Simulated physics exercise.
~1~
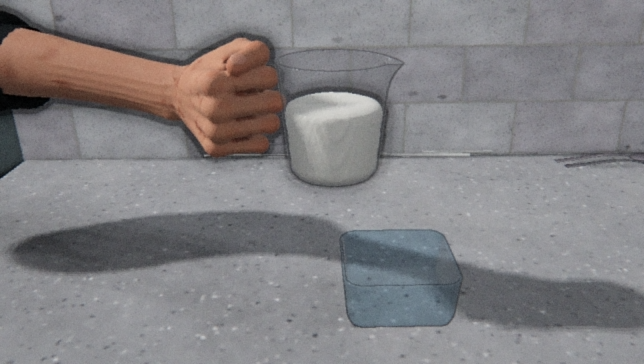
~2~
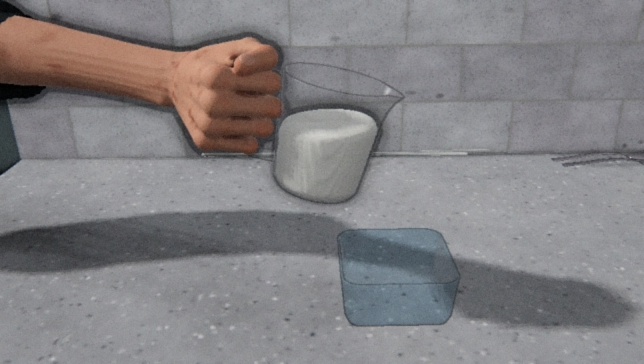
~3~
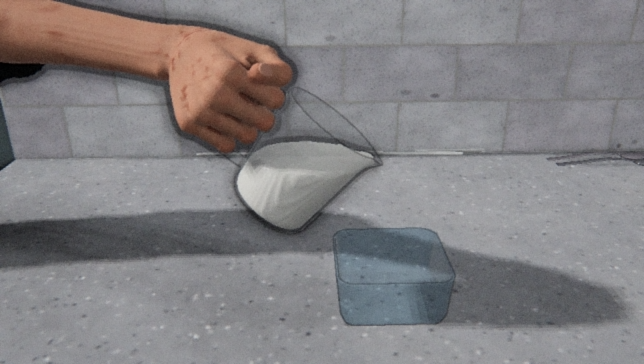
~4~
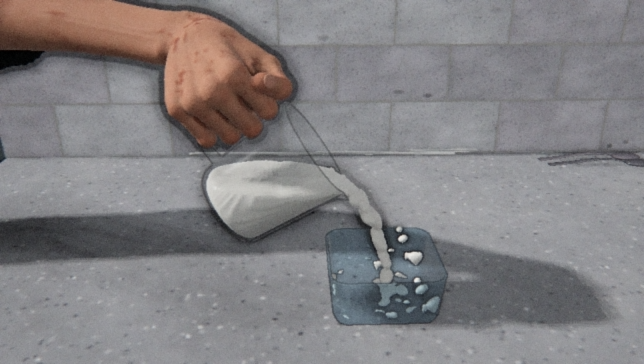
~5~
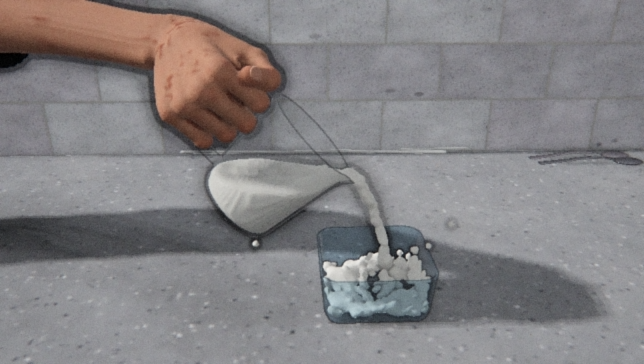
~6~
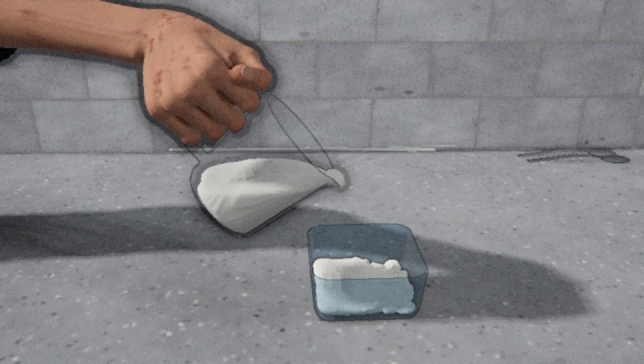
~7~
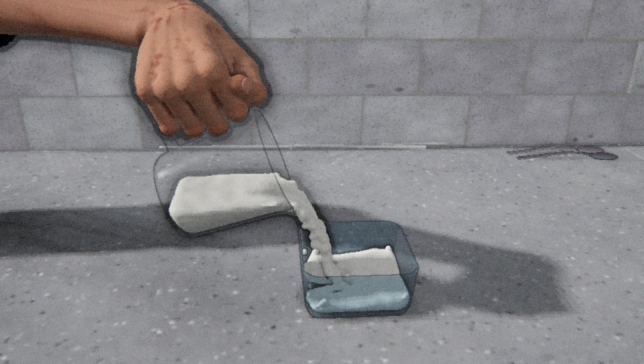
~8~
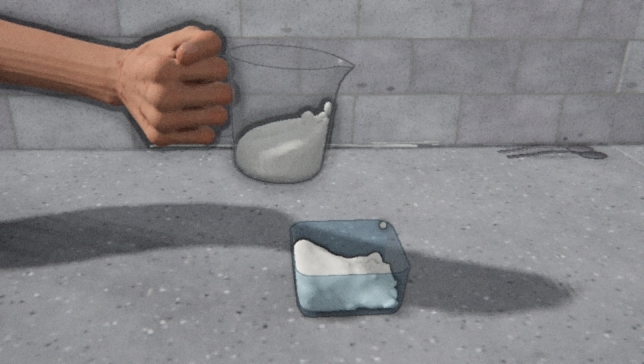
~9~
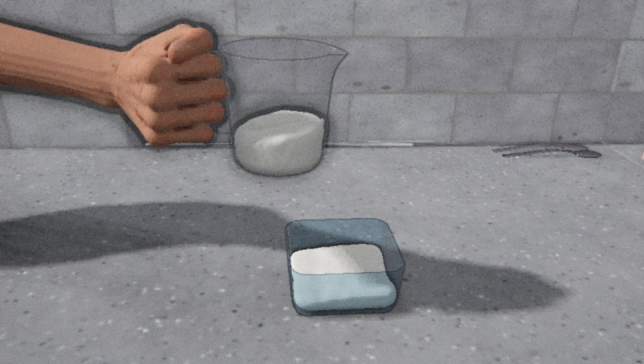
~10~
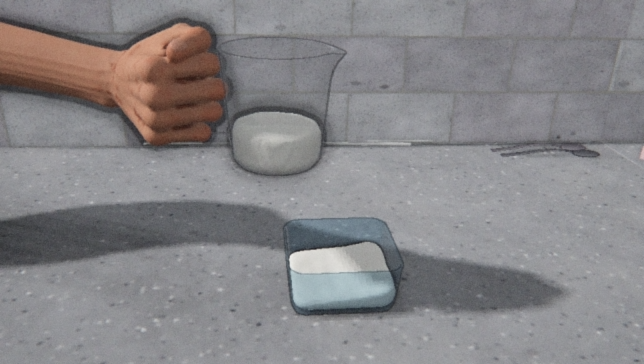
A pale grey speckled worktop in front of a grey brick-tiled wall is seen from slightly above. A fist at the left holds a clear flared jug of white milk above and behind an empty, see-through blue tub. The hand tips the jug forward to the right, and a white stream falls into the tub, splashing as it lands. The jug tilts back a little, the stream stops, then it tips further and pours again, while the view pans slightly right. Finally the jug swings upright, still holding some milk, and the milk in the partly filled tub settles level.
